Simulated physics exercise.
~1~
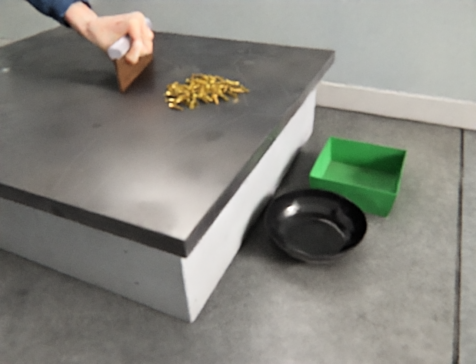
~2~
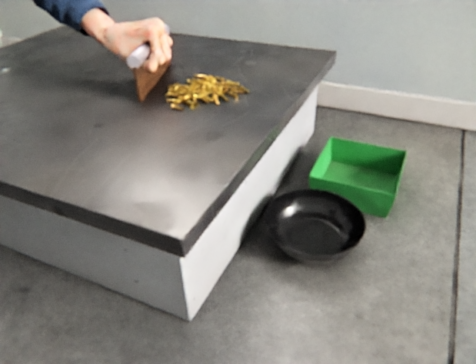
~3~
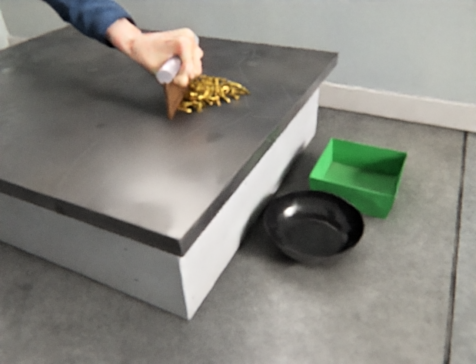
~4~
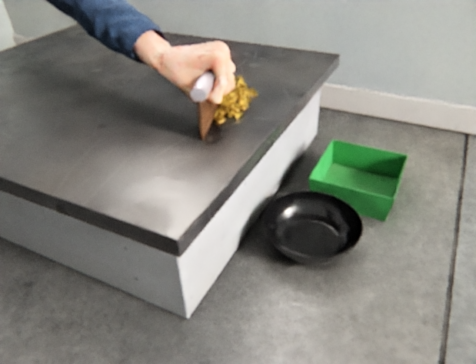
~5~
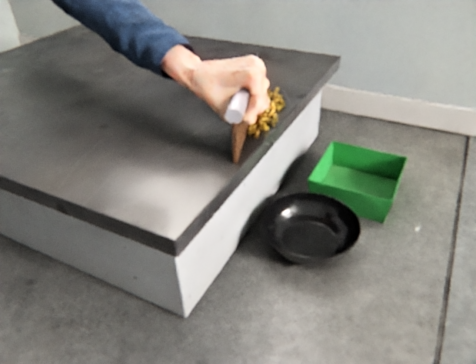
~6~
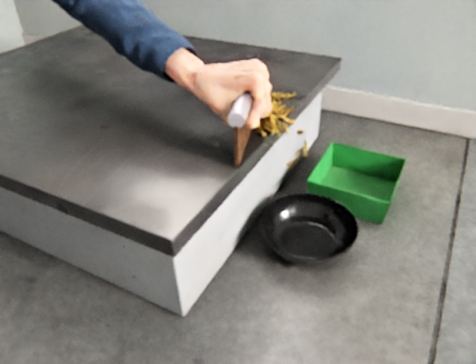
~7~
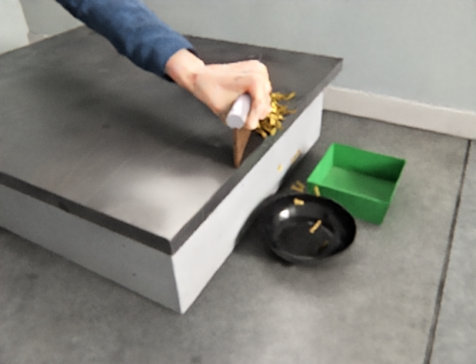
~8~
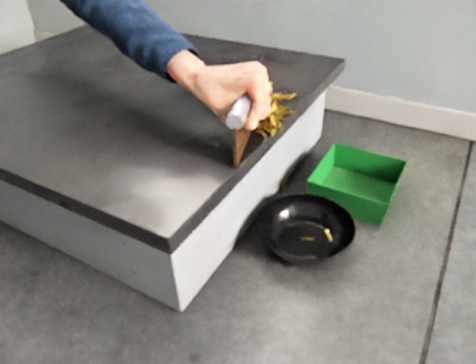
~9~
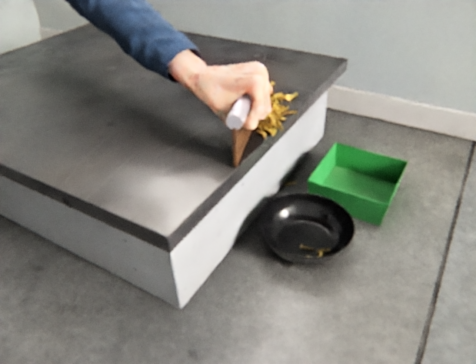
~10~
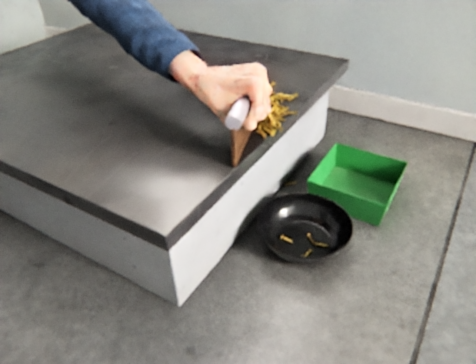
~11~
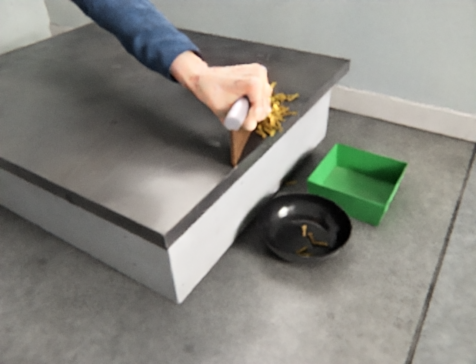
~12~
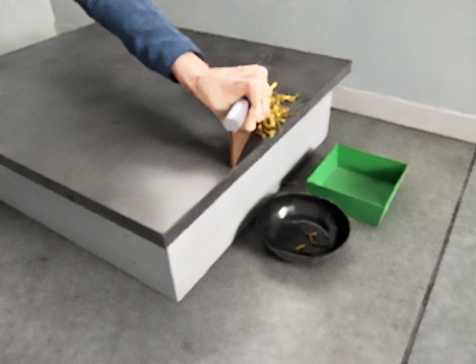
At the start, a hand holds a flat scraper beside a small heap of brass-coloured screws on a dark tabletop, with a black bowl and a green tin on the floor below. The hand pushes the scraper right and toward the near edge, gathering the heap ahead of it. At the edge the scraper stops, and a few pieces tip over and drop. Some land in the black bowl, where they shift about briefly. The hand then stays still, with most of the heap left on top, a few pieces in the bowl and the green tin empty.
